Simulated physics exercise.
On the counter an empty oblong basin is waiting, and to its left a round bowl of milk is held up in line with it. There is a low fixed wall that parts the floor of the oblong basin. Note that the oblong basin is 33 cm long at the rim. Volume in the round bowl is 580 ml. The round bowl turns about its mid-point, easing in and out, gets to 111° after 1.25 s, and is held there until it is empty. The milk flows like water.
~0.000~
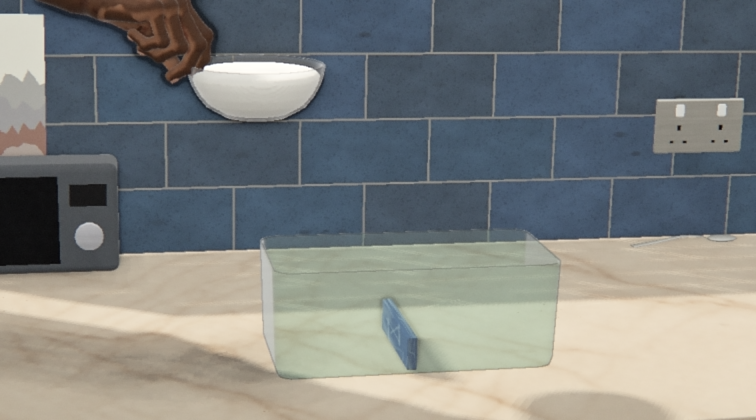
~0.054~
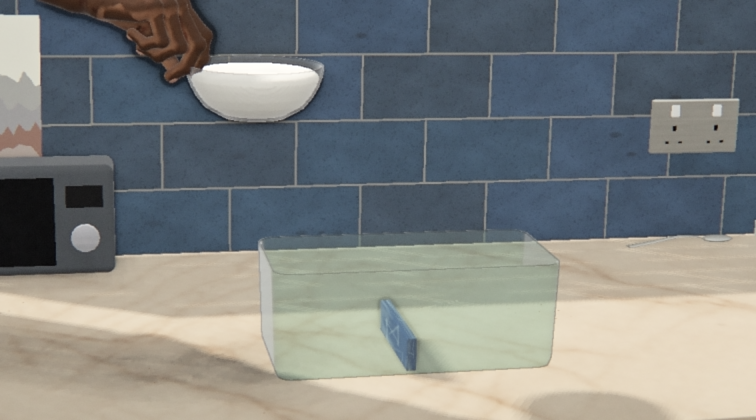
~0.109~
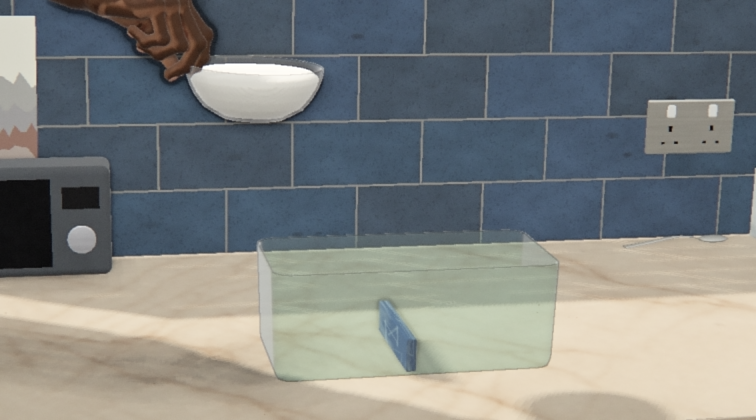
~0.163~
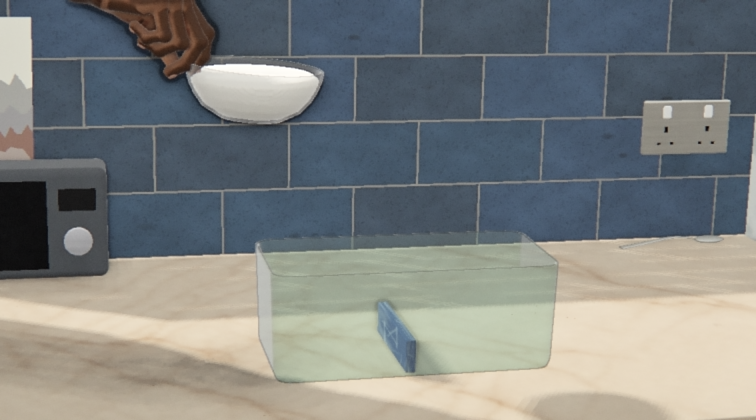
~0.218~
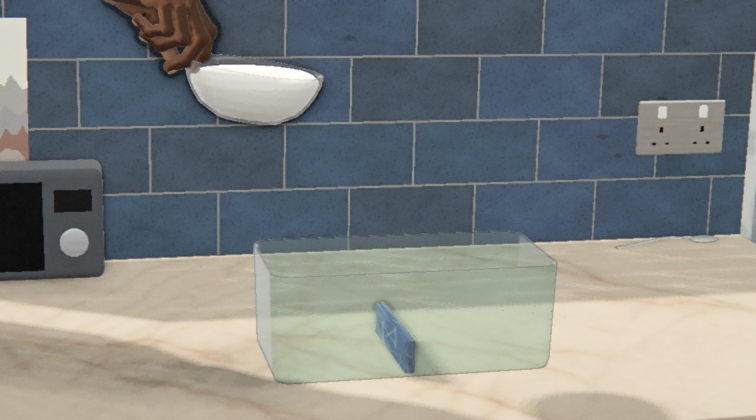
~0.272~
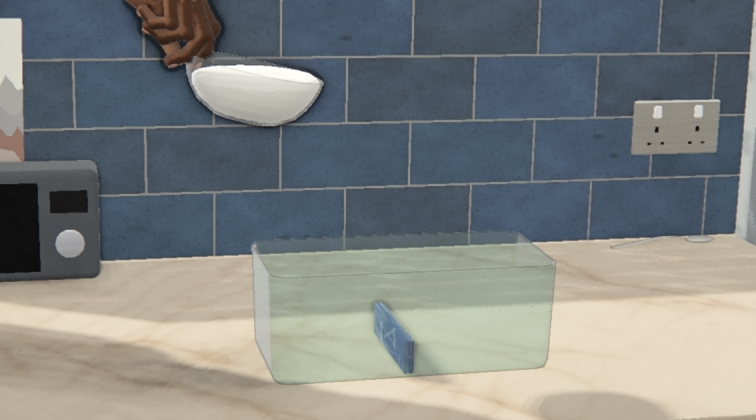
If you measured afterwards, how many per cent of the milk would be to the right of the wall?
About 33 out of 100.
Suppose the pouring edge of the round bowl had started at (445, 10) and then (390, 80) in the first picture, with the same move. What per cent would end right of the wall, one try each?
I'd say 80 percent on the first go, 85 percent on the next.
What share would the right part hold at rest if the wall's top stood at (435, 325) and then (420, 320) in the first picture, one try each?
Result: 15 per cent, then 5 per cent.
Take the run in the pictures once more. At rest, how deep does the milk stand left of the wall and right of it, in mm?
I'd say close to 16 mm on the left, close to 8 mm on the right.
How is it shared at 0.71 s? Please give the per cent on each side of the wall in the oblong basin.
Some 20 per cent left and 10 right.
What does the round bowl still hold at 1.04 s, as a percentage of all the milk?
Near 0 percent, more or less.
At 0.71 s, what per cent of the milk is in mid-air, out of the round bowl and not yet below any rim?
It comes to about 46 percent.
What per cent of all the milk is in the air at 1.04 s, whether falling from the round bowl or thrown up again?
Estimated airborne part: Roughly 3 per cent.
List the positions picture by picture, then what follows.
In the first frame, it leans 0°; its right rim is at (323, 65); the milk meets the walls at (191, 72) and (319, 71); the oblong basin's rim runs from (267, 257) to (543, 247); the wall's top is at (399, 319).
In the second frame, it leans 1°; its right rim is at (322, 67); the milk meets the walls at (190, 73) and (317, 72).
In the third frame, it leans 2°; its right rim is at (322, 69); the milk meets the walls at (190, 72) and (317, 74).
In the fourth frame, it leans 5°; its right rim is at (321, 73); the milk meets the walls at (190, 73) and (317, 76).
In the fifth frame, it leans 8°; its right rim is at (321, 77); the milk meets the walls at (190, 73) and (317, 76).
In the sixth frame, it leans 12°; its right rim is at (320, 83); the milk meets the walls at (192, 74) and (318, 77).
After 0.71 s the tilt is 68° and 24 per cent is still to pour, 19 is left of the wall and 11 right of it.
After 1.04 s the tilt is 104° and 0 per cent is still to pour, 65 is left of the wall and 32 right of it.
After 1.38 s the tilt is 111° and 0 per cent is still to pour, 66 is left of the wall and 33 right of it.
After 1.75 s the tilt is 111° and 0 per cent is still to pour, 66 is left of the wall and 33 right of it.
In the end 66 per cent lies left of the wall, 33 right of it and 1 outside.
